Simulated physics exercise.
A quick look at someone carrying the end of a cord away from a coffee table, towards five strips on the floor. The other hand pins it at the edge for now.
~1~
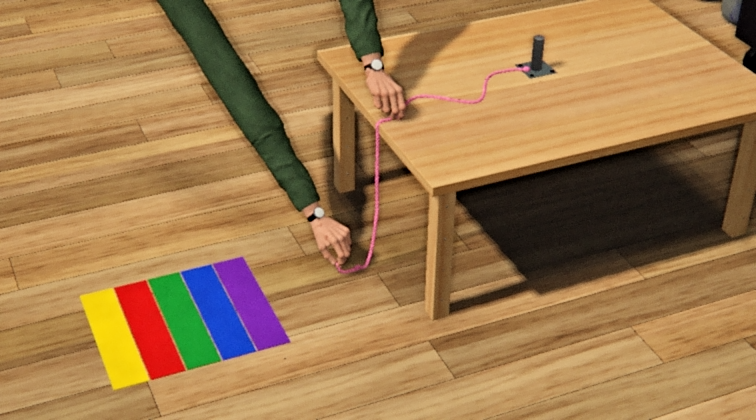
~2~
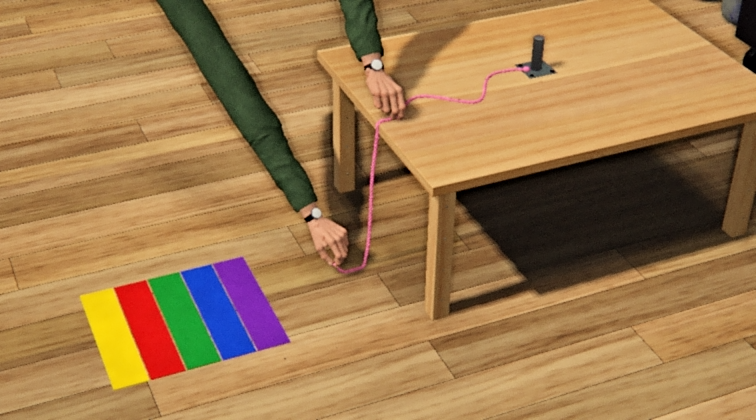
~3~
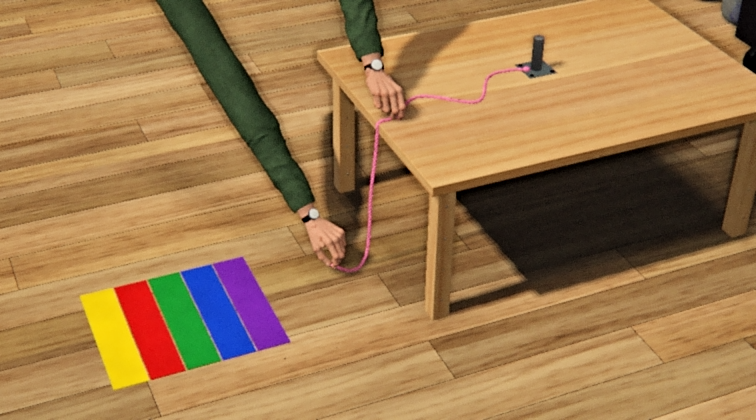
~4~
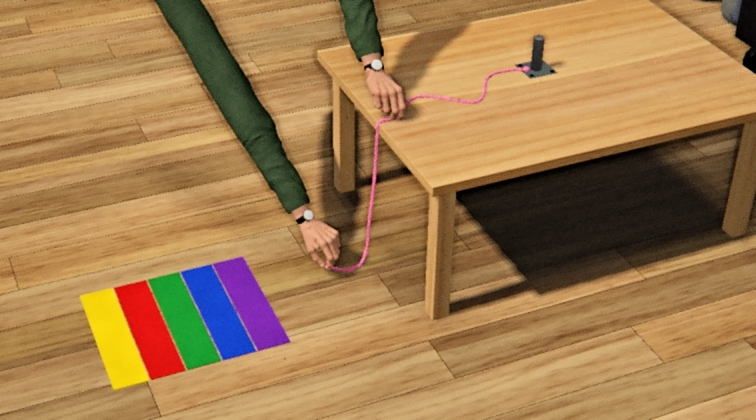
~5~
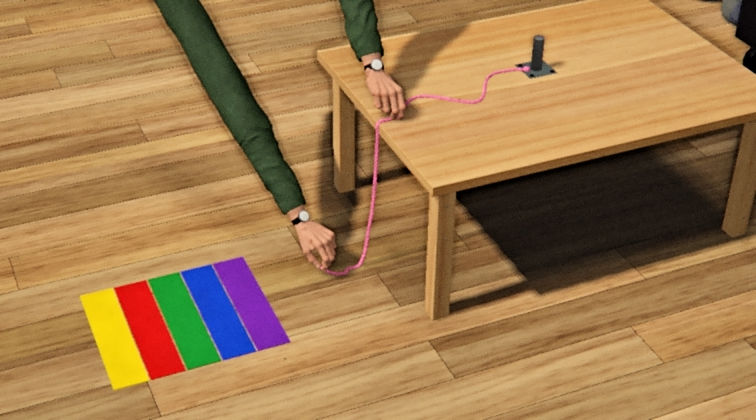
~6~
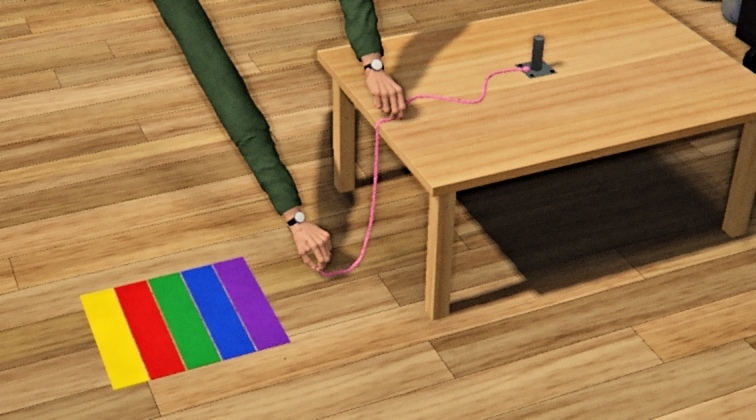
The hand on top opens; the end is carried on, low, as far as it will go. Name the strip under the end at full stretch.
The green one.
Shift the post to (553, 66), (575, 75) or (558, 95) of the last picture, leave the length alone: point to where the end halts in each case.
In that order: (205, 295), (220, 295) and (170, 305).
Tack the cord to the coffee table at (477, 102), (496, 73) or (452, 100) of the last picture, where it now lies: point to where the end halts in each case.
The places are (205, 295), (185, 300) and (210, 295).
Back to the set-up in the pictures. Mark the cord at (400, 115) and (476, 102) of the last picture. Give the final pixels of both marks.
About (364, 133), and the other about (447, 96).
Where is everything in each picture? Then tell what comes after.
End (337, 263); purple (266, 330); blue (232, 339); green (197, 348); red (161, 358); yellow (125, 367), in the first frame.
End (335, 264); cord through (500, 72) (476, 102) (411, 100) (377, 134) (371, 194) (366, 253), in the second frame.
End (332, 265), in the third frame.
End (326, 266); cord through (500, 72) (476, 102) (411, 100) (377, 134) (373, 193) (365, 253), in the fourth frame.
End (322, 267), in the fifth frame.
End (318, 268); cord through (500, 72) (476, 102) (411, 100) (377, 134) (375, 193) (363, 254), in the sixth frame.
Soon after, end near (247, 286); over purple.
After that, end near (205, 297); over blue.
At the stop, end near (181, 303); over green. It halts on the green strip.
